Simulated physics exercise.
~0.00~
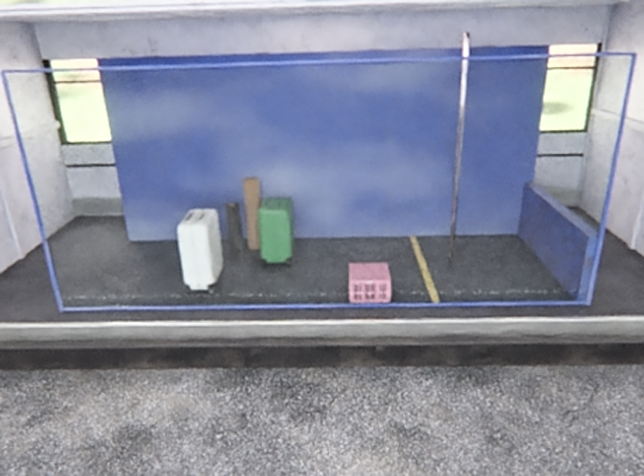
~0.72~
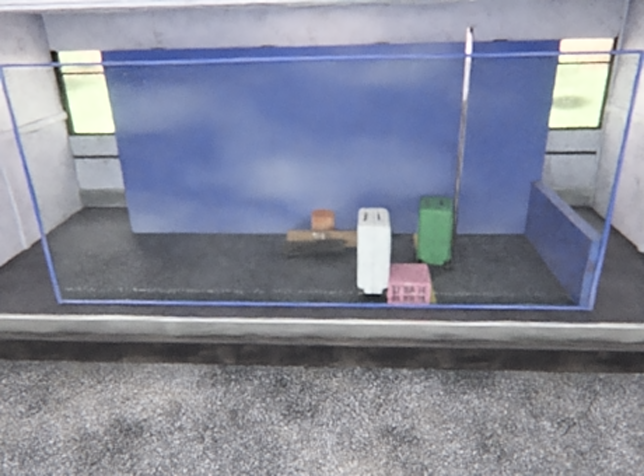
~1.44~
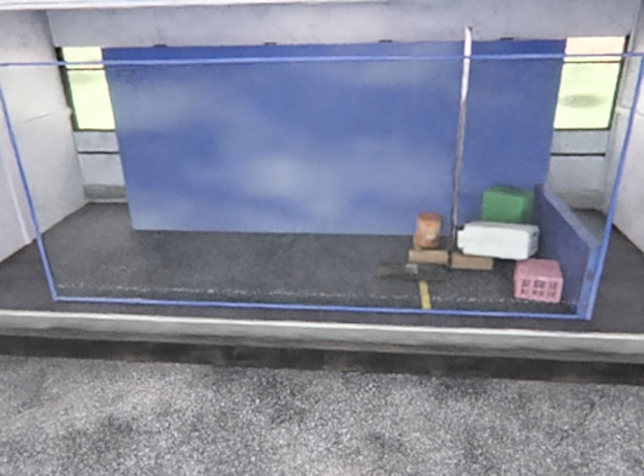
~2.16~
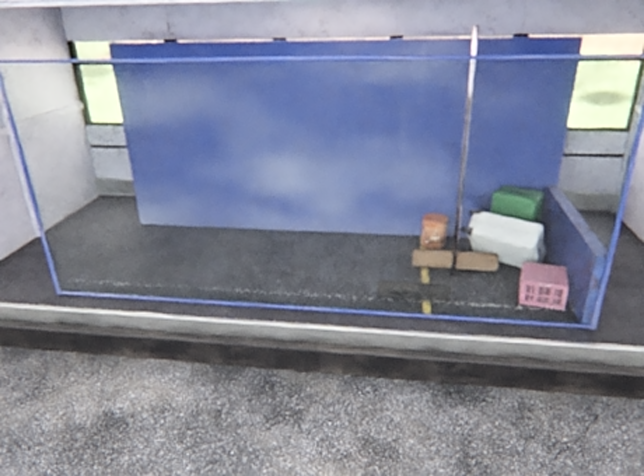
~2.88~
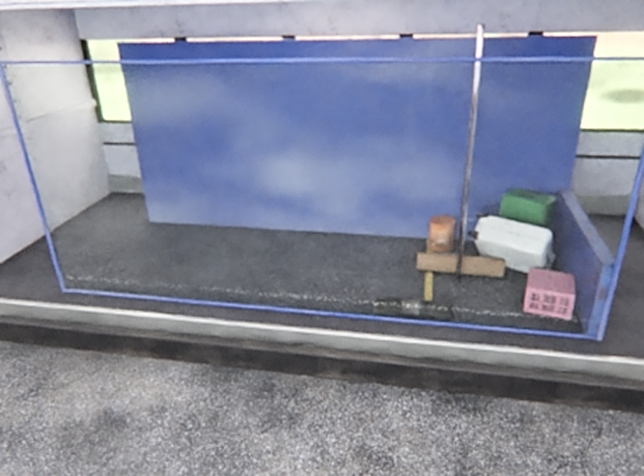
A white case, a green case, a pink crate and a brown roll slid right across the dark floor, the roll and then the white case tipping over, until they settled with an orange bucket near the low blue wall, beyond the yellow line.
